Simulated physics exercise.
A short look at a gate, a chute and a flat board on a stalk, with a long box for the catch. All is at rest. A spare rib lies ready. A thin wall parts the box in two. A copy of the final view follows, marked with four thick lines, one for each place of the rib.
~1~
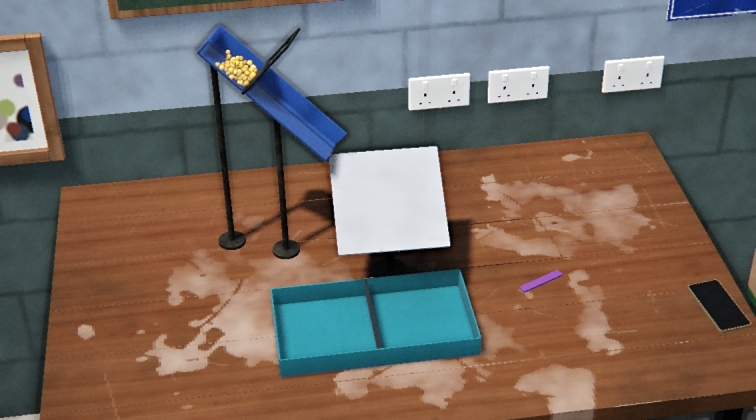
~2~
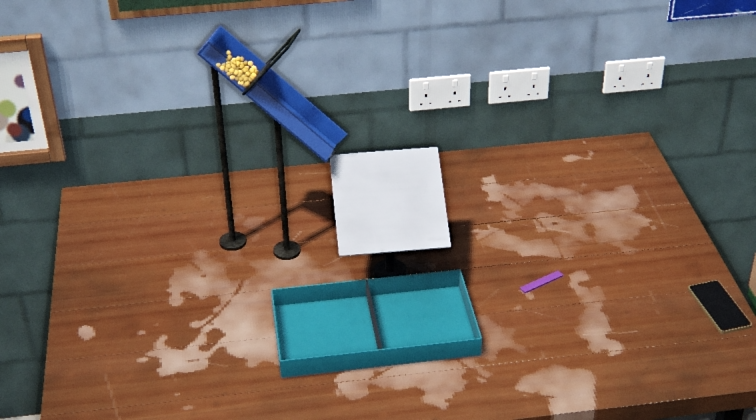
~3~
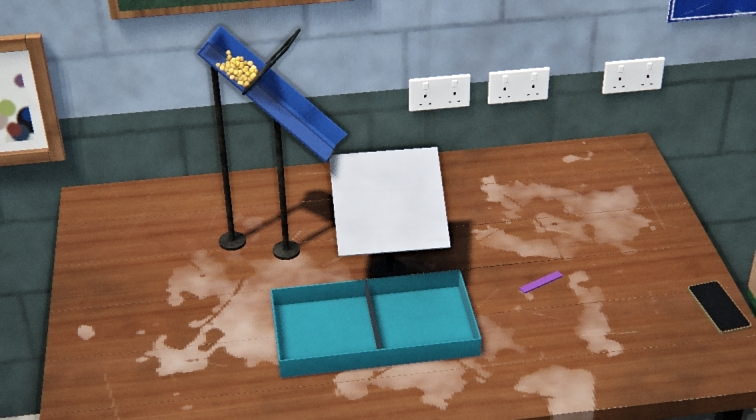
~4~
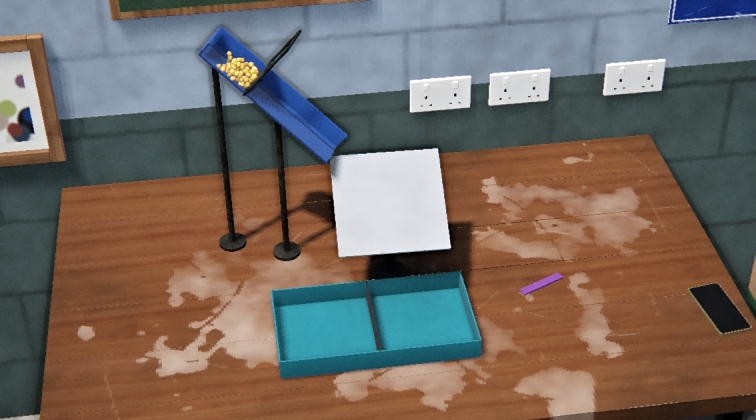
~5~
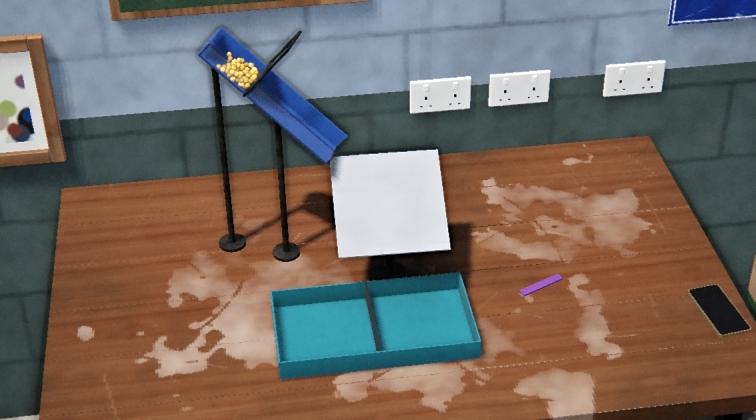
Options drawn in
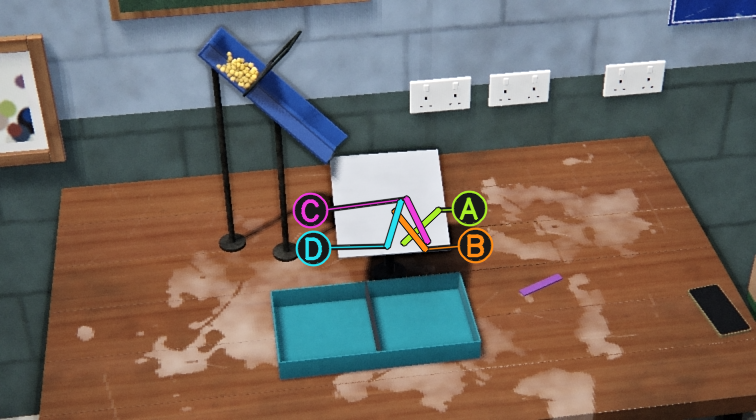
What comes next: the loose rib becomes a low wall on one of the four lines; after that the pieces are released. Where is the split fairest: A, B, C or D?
The answer is line D.
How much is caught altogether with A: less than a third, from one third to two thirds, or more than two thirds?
More than two thirds.
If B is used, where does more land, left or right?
More lands on the right.
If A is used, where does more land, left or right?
The right half.
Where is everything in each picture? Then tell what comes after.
In the first frame, load behind the gate at (240, 73), puffed corn balls; lip of the chute at (331, 153), sloping fairly steeply.
In the second frame, middle of the board at (389, 200), tilted fairly steeply; middle of its low edge at (395, 251); of its high edge at (384, 151).
In the third frame, front corners of the box at (280, 361) and (481, 339); front end of its middle wall at (381, 350); gate still shut at (264, 70).
In the fourth frame, middle of the load at (241, 74); lip at (331, 155).
In the fifth frame, middle of the load at (241, 75); lip at (331, 156).
On the marked copy, line A from (438, 210) to (403, 242); line B from (395, 211) to (425, 249); line C from (406, 198) to (427, 241); line D from (400, 201) to (387, 246).
For line A, of what is caught, a small part in the left half, nearly all in the right.
For line B, of what is caught, a stray few in the left half, nearly all in the right.
For line C, of what is caught, a stray few in the left half, nearly all in the right.
For line D, of what is caught, about half in the left half, about half in the right.
